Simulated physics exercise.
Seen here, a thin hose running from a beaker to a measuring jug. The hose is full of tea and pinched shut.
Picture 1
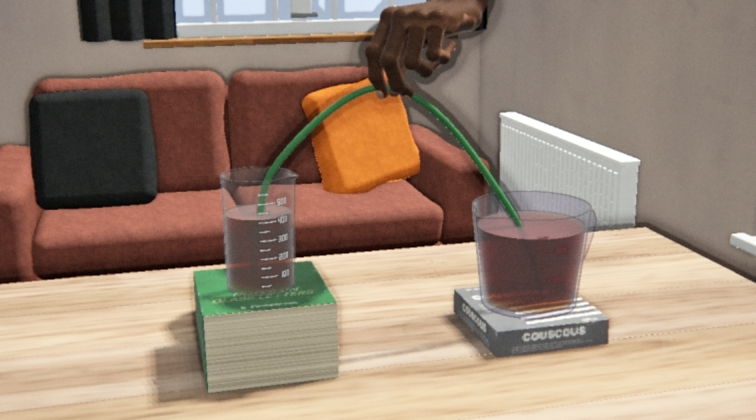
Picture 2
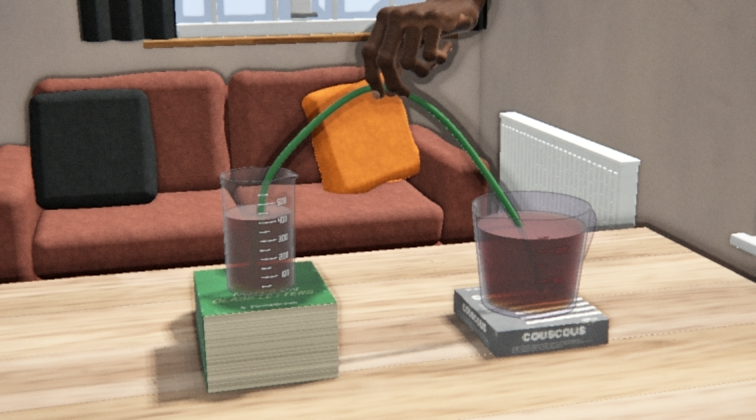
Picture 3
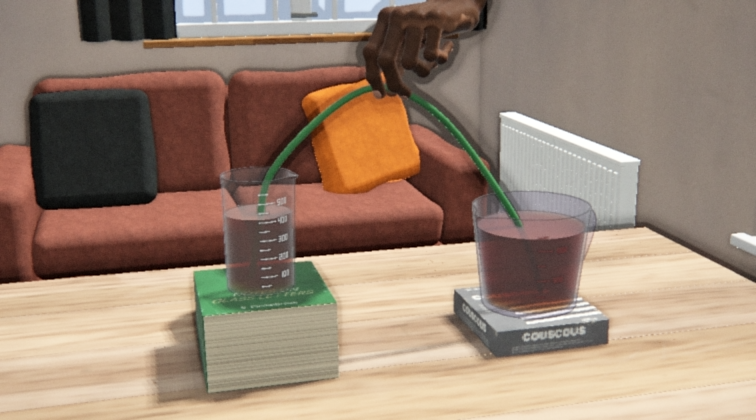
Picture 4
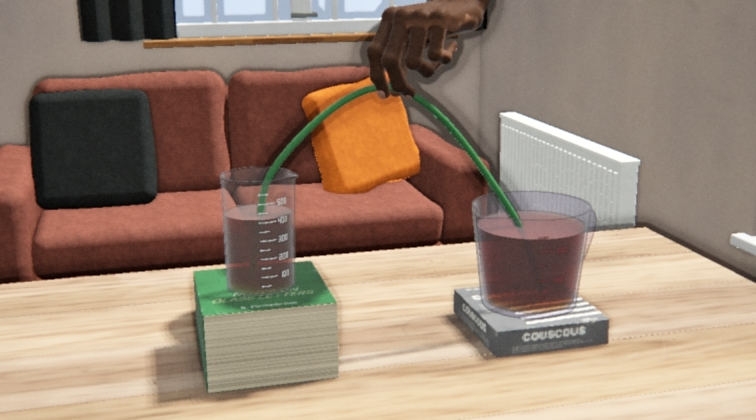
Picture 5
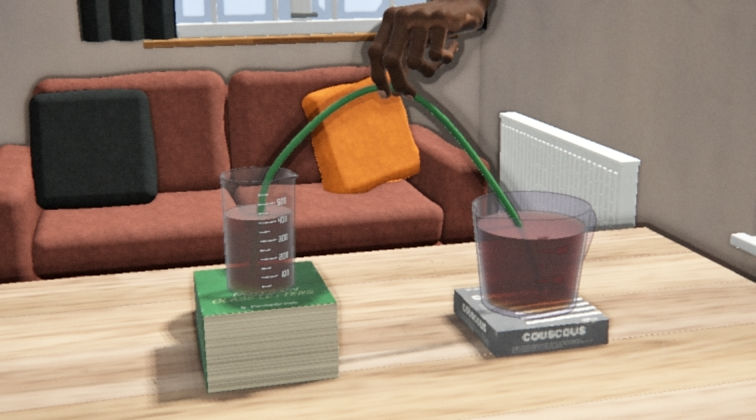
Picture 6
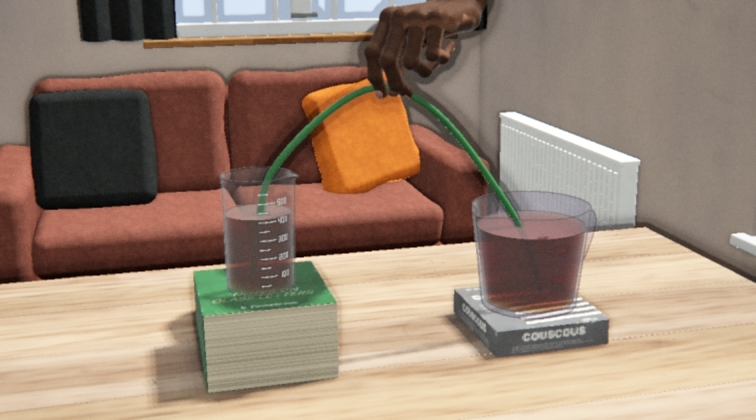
In a living room, a hand pinches a green hose between two containers of still tea.
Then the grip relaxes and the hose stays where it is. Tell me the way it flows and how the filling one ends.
It flows towards the right one, and the one that fills stays below its rim.
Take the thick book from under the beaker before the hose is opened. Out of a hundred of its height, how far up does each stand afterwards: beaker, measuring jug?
Roughly 95 per cent, then 70 per cent.
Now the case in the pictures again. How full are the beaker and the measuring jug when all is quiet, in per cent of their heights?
Near 40 and 85 in a hundred.
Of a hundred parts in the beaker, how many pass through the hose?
Near 35 in a hundred.
A moment on, the beaker is about half full; the measuring jug is about three quarters full.
Further on, the beaker is about half full; the measuring jug is nearly full.
When it is over, the beaker is about half full; the measuring jug is nearly full; the two surfaces are level.
